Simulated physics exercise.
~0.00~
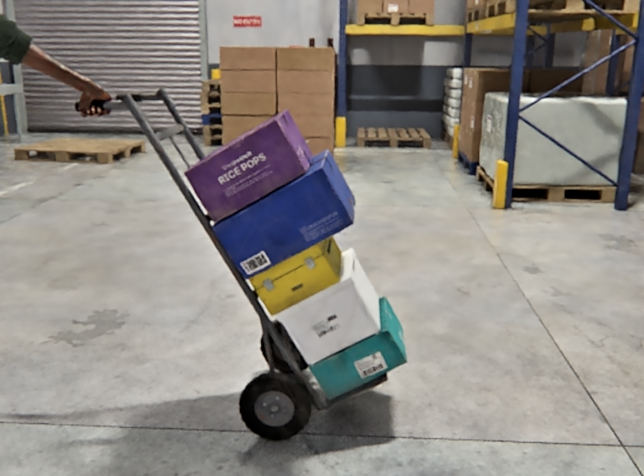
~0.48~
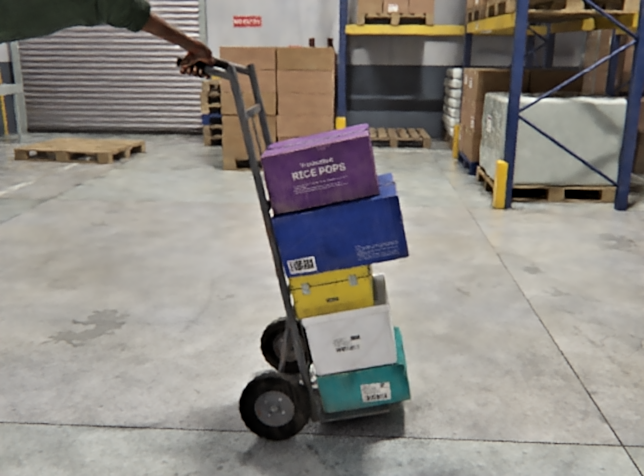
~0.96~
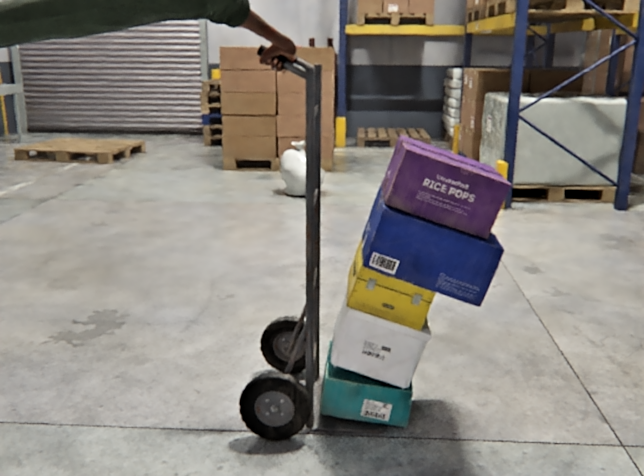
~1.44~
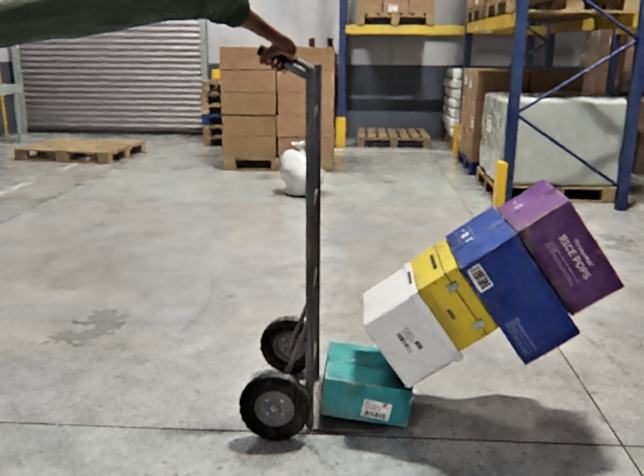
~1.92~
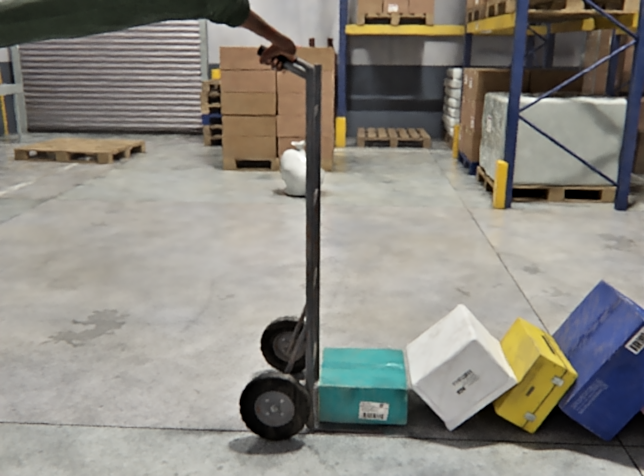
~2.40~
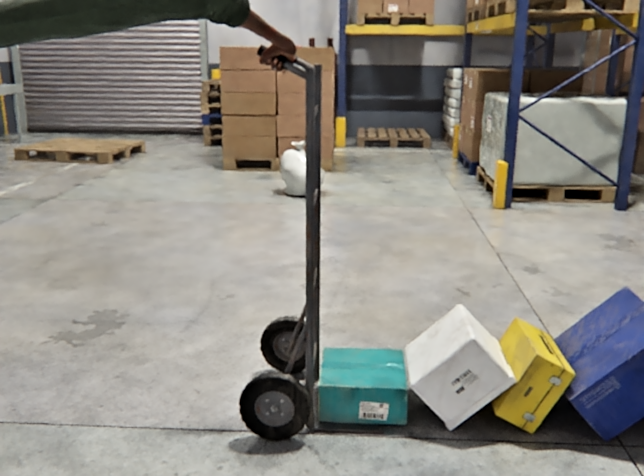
In a warehouse, a hand swung a loaded hand truck upright, and the stack of boxes tipped off to the right, leaving the turquoise one beside the truck while the white, yellow and blue ones lay tilted in a row along the floor.
